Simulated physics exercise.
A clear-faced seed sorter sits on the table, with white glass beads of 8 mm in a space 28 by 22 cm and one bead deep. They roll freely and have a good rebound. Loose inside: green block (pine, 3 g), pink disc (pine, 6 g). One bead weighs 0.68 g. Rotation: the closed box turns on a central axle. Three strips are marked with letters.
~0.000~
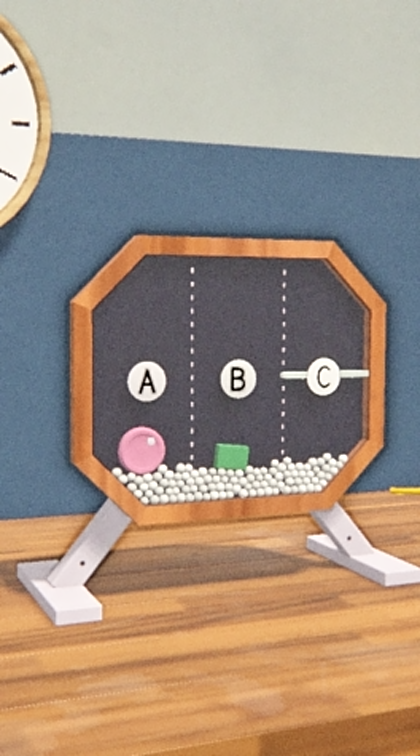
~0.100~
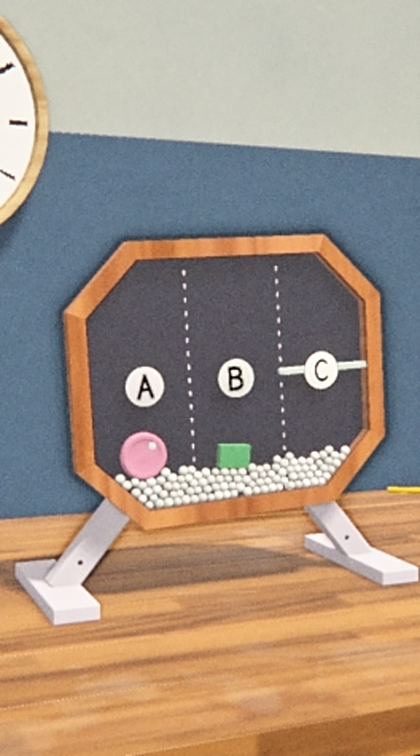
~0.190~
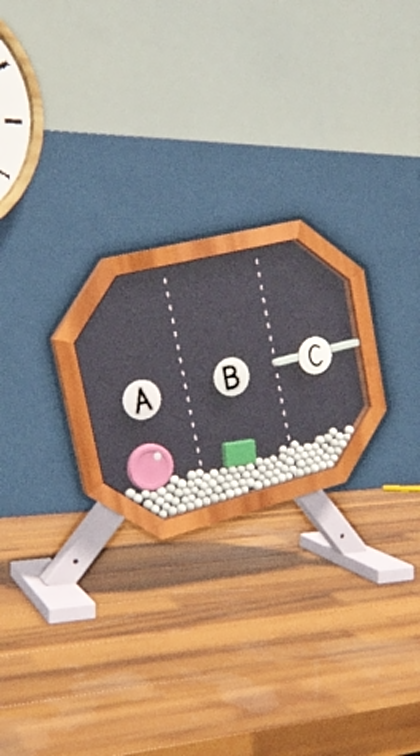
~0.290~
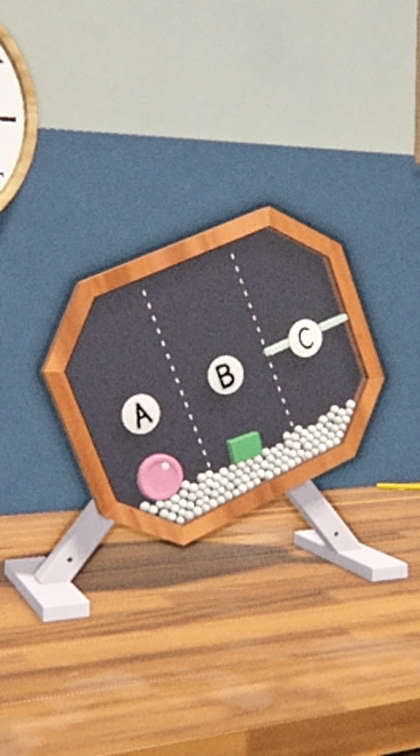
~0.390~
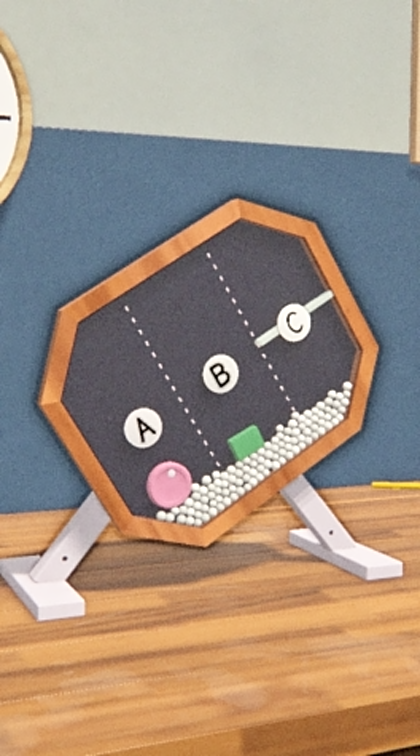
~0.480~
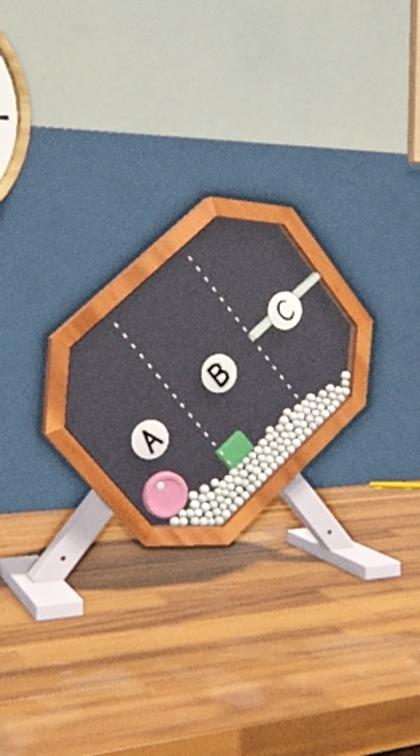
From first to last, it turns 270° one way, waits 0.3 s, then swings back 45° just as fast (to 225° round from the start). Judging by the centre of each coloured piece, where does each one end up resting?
Pink disc: C, green block: C.
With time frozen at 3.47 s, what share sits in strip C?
About 90 percent of the load.
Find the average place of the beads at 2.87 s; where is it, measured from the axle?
Roughly 7 centimetres to the right and 7 centimetres below.
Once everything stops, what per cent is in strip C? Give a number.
I'd estimate close to 90 per cent.
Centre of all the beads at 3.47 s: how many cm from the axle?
The middle sits around 3 cm right of it and 10 cm below it.
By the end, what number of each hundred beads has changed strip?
Something near 65 per cent end up elsewhere.
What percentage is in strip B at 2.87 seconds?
Close to 25 per cent of the load.
By 2.87 s, it has come round 270° anticlockwise; the beads' middle is 7 cm right of and 7 cm below the centre; B 25 %, C 75 %; green block in C; pink disc in C.
By 3.47 s, it has come round 247° anticlockwise; the beads' middle is 3 cm right of and 10 cm below the centre; B 10 %, C 90 %; green block in C; pink disc in C.
By 3.76 s, it has come round 225° anticlockwise; the beads' middle is 1 cm left of and 10 cm below the centre; B 10 %, C 90 %; green block in C; pink disc in C.
Settled by 4.2 s, it has come round 225° anticlockwise; A 0 %, B 10 %, C 90 %; green block in C; pink disc in C.
